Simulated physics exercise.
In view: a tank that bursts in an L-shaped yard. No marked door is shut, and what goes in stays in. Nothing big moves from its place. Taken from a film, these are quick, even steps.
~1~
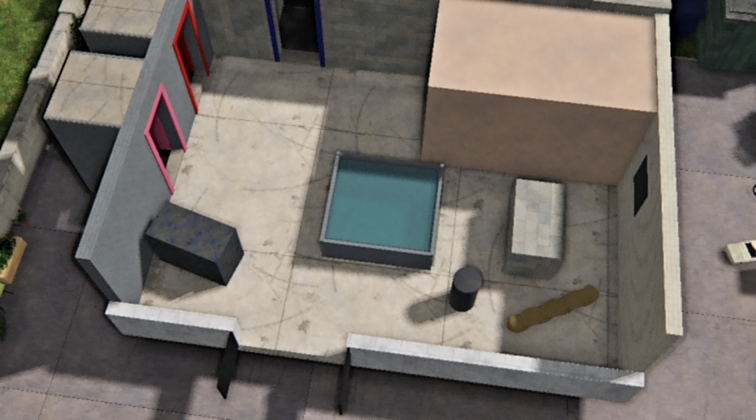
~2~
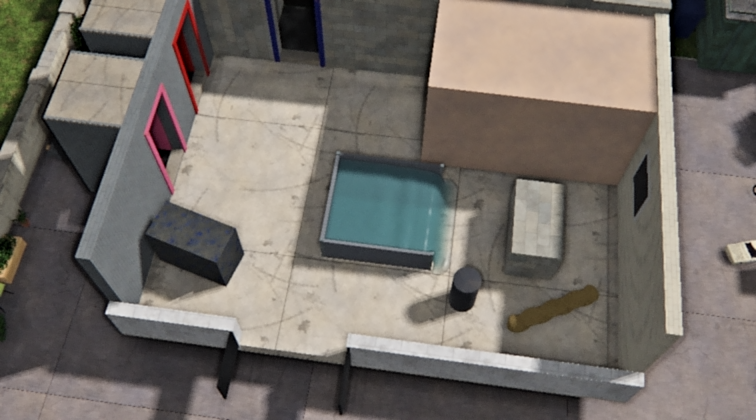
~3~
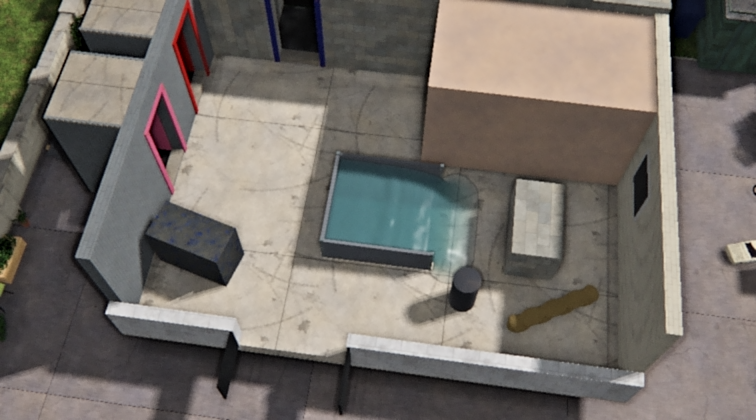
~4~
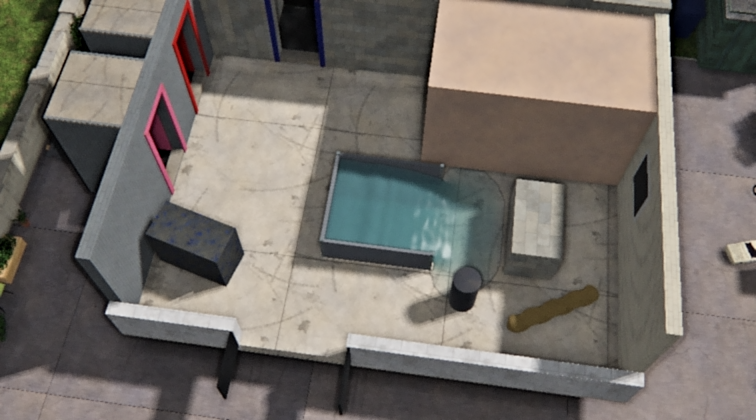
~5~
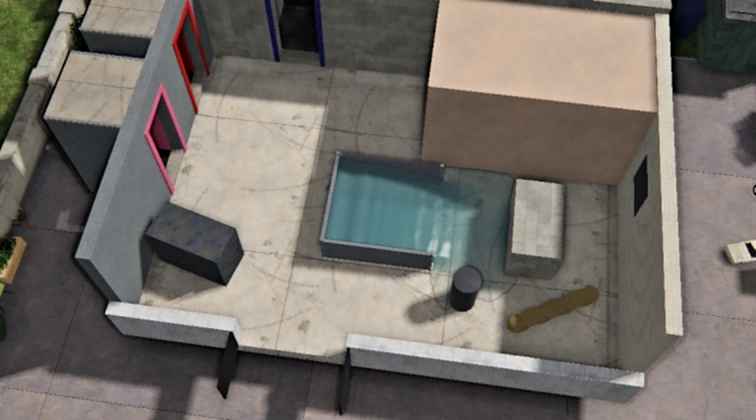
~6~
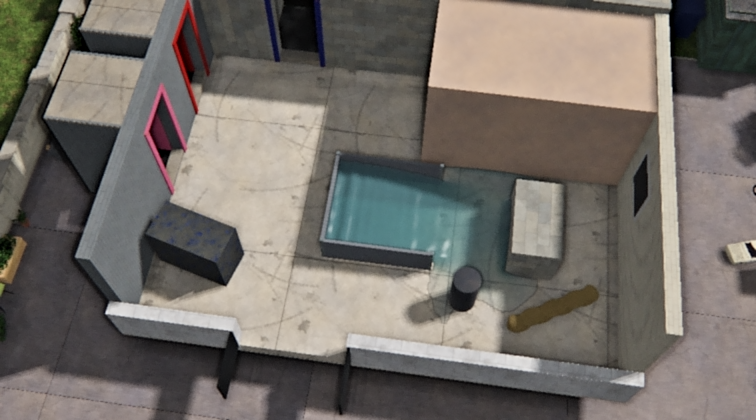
The clip opens on a walled yard seen from above, where an open tank of blue-green water sits still among blocks and a dark cylinder. The tank's right side gives way and water pours out rightward across the floor, spreading past the cylinder's upper side and reaching the pale block.
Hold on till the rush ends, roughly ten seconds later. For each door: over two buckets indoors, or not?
At the end, the red door receives no more than two buckets; the pink door receives no more than two buckets; the blue door receives no more than two buckets.
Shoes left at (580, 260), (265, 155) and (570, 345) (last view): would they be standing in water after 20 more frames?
Taking them as listed, they are waterlogged, spared and waterlogged.
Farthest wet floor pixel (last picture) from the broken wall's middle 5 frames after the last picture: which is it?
I'd put it around (614, 190).
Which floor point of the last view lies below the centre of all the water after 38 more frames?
Close to (450, 254).
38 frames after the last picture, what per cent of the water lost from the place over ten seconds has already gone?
My figure: 35 percent.
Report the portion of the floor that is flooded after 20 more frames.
Near 45 in a hundred.
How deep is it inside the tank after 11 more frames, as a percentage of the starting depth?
That comes to about 34 per cent.
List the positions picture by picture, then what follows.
In the first picture, the open tank at (383, 204) is whole and still.
In the second picture, the front is at (444, 181), out from the gap at (434, 220).
In the third picture, water pours out at (434, 221) and has run to (465, 181).
In the fourth picture, water pours out at (434, 221) and has run to (481, 172).
In the fifth picture, water pours out at (434, 221) and has run to a hidden place.
In the sixth picture, the front is at a hidden place, out from the gap at (434, 222).
A moment on, water covers 15 % of the floor; the red door not reached, the pink door not reached, the blue door not reached.
Next, water covers 25 % of the floor; the red door not reached, the pink door not reached, the blue door not reached.
Then, water covers 45 % of the floor; the red door not reached, the pink door not reached, the blue door not reached.
Later, water covers 60 % of the floor; the red door wet at the sill, nothing in, the pink door not reached, the blue door not reached.
In the end, water covers 80 % of the floor; the red door wet at the sill, nothing in, the pink door wet at the sill, nothing in, the blue door wet at the sill, nothing in.
